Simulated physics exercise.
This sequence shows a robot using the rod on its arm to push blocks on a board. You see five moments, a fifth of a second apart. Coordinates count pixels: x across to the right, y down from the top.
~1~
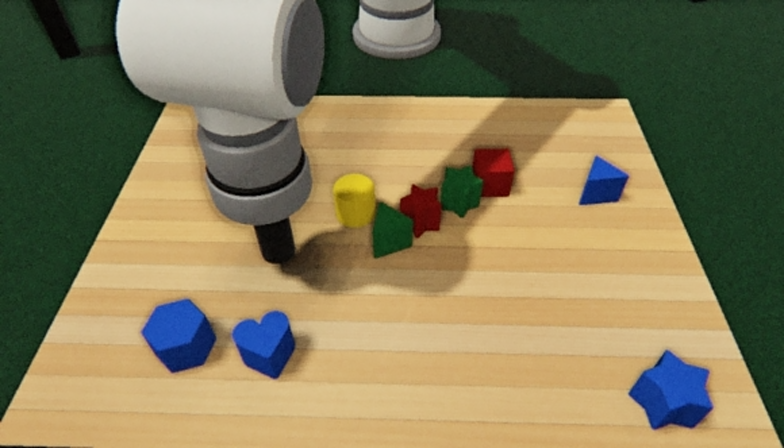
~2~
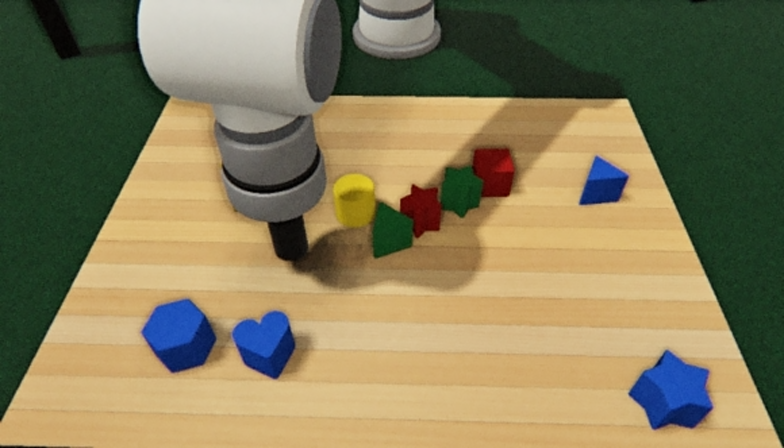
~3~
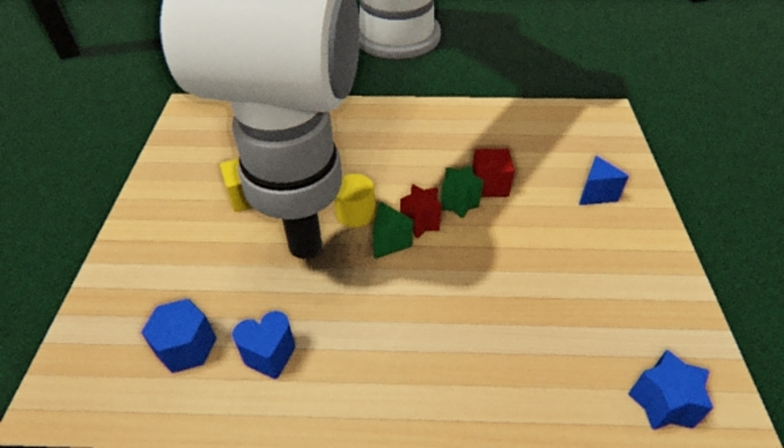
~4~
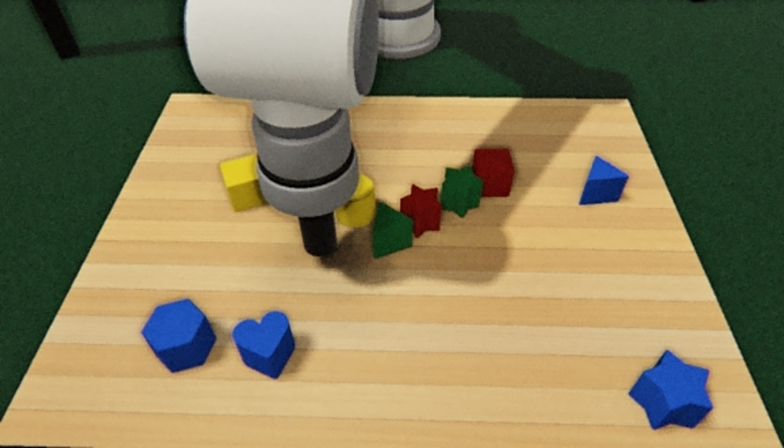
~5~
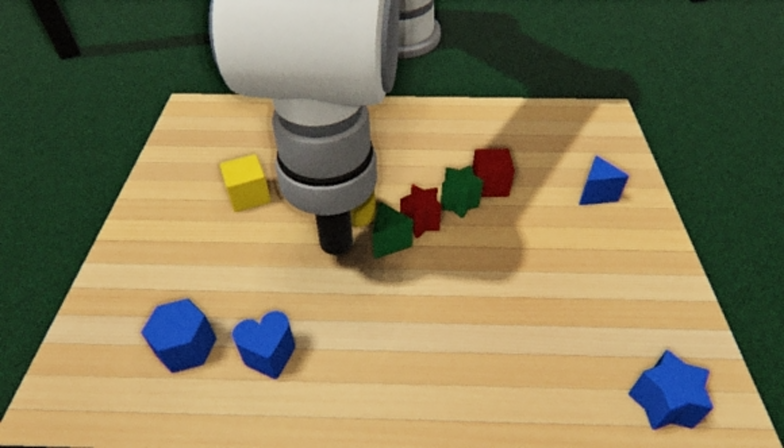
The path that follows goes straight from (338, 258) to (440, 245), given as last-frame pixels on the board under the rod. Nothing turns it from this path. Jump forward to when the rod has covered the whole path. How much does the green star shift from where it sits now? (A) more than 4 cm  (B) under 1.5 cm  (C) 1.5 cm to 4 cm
I choose B.
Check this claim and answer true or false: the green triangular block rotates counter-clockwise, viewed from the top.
The statement is true.
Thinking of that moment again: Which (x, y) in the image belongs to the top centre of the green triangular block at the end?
I think it will end close to (464, 205).
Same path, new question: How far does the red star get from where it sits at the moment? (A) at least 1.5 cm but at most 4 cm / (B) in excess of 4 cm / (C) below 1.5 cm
I'll go with A - at least 1.5 cm but at most 4 cm.
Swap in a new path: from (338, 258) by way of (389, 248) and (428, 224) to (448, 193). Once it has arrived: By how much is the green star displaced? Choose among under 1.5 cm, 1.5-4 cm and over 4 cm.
The answer here is over 4 cm.
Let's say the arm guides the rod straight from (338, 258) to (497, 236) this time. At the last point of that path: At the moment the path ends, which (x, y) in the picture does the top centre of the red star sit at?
I think it will end close to (435, 186).
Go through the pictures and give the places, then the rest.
Rod's lower end at (279, 251); yellow cylinder at (354, 187); green triangular block at (389, 217); red star at (422, 197); green star at (462, 177), in the first frame.
Rod at (292, 249); blocks still, in the second frame.
Rod at (306, 246); blocks still, in the third frame.
Rod at (321, 244); blocks still, in the fourth frame.
Rod at (337, 243); yellow cylinder hidden; green triangular block at (389, 217); red star at (422, 197); green star at (462, 177), in the fifth frame.
The first path, step by step. One third of the way, rod at (372, 238); green triangular block at (400, 216), turned 20° anticlockwise.
Two thirds of the way, rod at (407, 234); green triangular block at (432, 211), turned 45° anticlockwise; red star at (434, 188), turned 50° anticlockwise; green star at (463, 175).
At the end, rod at (441, 229); yellow cylinder still; green triangular block at (464, 205), turned 55° anticlockwise; red star at (434, 187), turned 60° anticlockwise; green star at (463, 173), turned 20° clockwise.
